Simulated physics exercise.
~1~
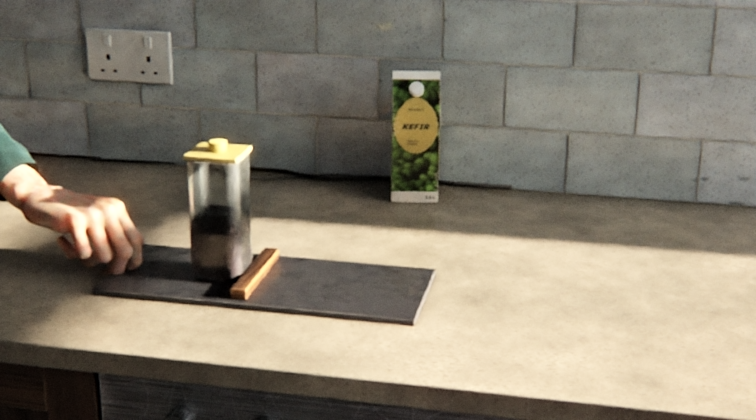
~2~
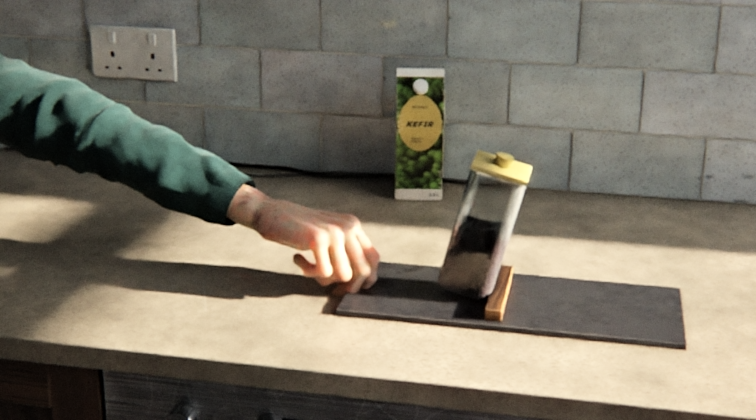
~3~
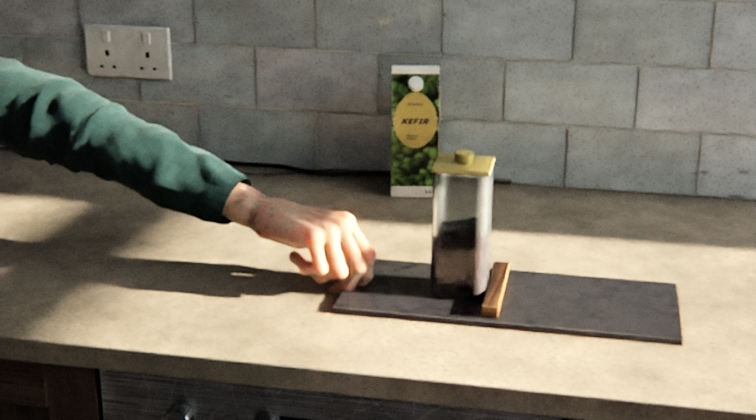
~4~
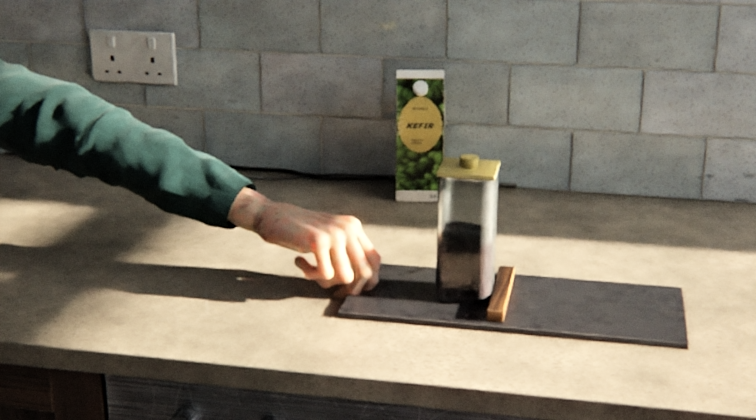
A lidded clear canister, partly filled with something dark, rode to the right on a black board as a hand moved it along the counter, tipped rightward against a wooden strip when the board stopped, then rocked back and stayed standing upright.
